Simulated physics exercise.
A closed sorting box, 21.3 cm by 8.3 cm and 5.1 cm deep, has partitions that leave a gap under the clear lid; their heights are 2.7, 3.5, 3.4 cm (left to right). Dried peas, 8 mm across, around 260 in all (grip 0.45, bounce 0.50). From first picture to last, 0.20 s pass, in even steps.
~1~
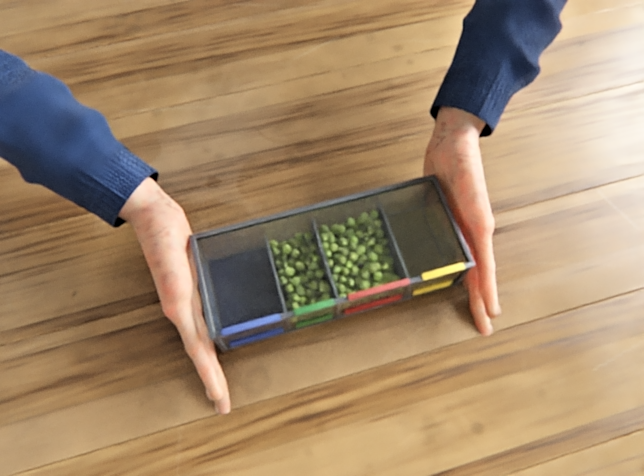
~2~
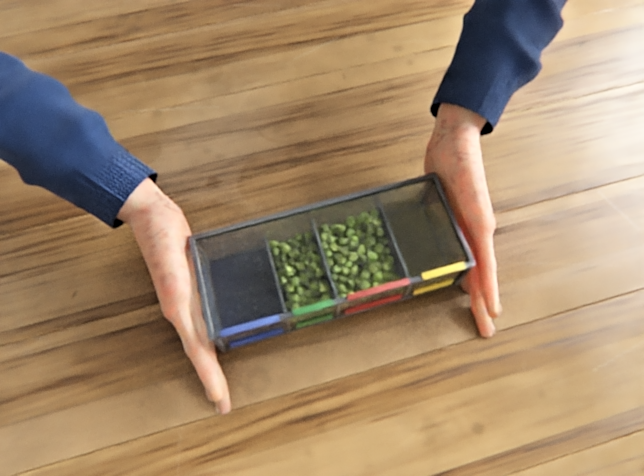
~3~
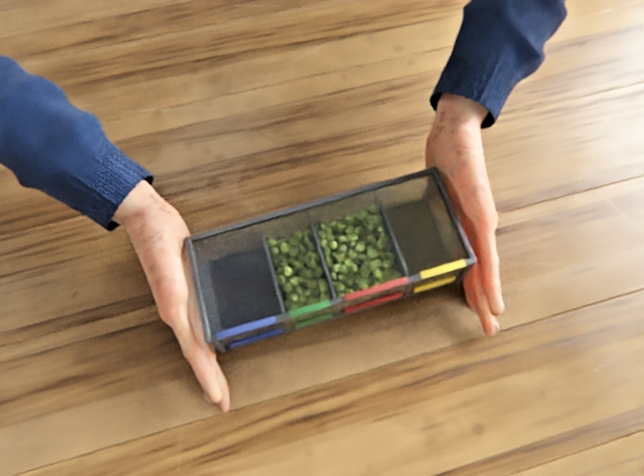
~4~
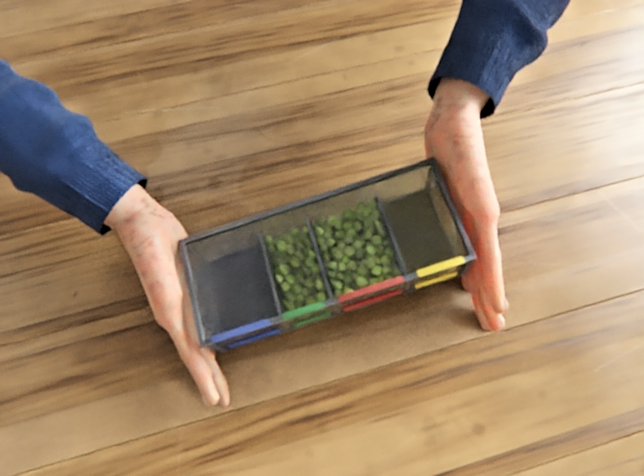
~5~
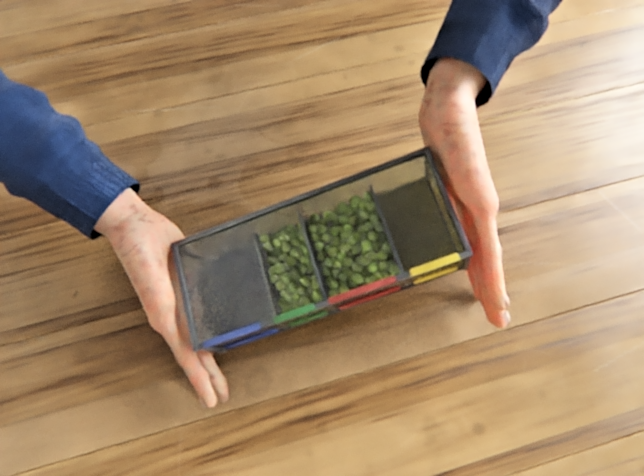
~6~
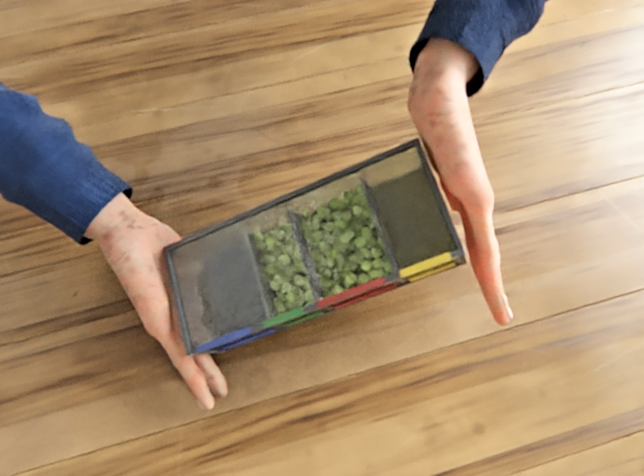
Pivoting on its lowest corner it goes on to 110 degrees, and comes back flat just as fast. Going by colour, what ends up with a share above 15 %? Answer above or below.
Red compartment: Above; blue compartment: Above; green compartment: Below; yellow compartment: Below.
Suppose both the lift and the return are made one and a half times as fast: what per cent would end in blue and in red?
Then: Blue 45, red 50.
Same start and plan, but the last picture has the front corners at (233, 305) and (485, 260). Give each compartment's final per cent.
Red 50; blue 0; green 20; yellow 30.
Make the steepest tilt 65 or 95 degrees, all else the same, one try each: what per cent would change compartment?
Some 15 and 45 per cent.
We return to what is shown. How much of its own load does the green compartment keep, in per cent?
Roughly 10 per cent.
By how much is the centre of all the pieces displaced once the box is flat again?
About 4.0 cm.
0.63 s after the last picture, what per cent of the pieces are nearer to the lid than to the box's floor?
Some 80 per cent.
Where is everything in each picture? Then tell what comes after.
Box tilt 0 degrees, front corners at (215, 333) and (469, 263); red 65 %, green 35 %, in the first frame.
Box tilt 1 degrees, front corners at (214, 334) and (469, 262), in the second frame.
Box tilt 4 degrees, front corners at (210, 337) and (470, 260), lowest corner left front, in the third frame.
Box tilt 10 degrees, front corners at (205, 341) and (469, 256), lowest corner left front, in the fourth frame.
Box tilt 16 degrees, front corners at (199, 345) and (466, 252), lowest corner left front, in the fifth frame.
Box tilt 23 degrees, front corners at (192, 350) and (458, 250), lowest corner left front; red 65 %, green 35 %, in the sixth frame.
Then, 0.63 s after the last picture, tilt 109 degrees; red 50 %, blue 30 %, green 15 %.
Then, 1.05 s after the last picture, tilt 46 degrees; red 50 %, blue 45 %, green 5 %.
Then, 1.54 s after the last picture, tilt 0 degrees; red 50 %, blue 45 %, green 5 %.
In the end, red 50 %, blue 45 %, green 5 %, yellow 0 %.
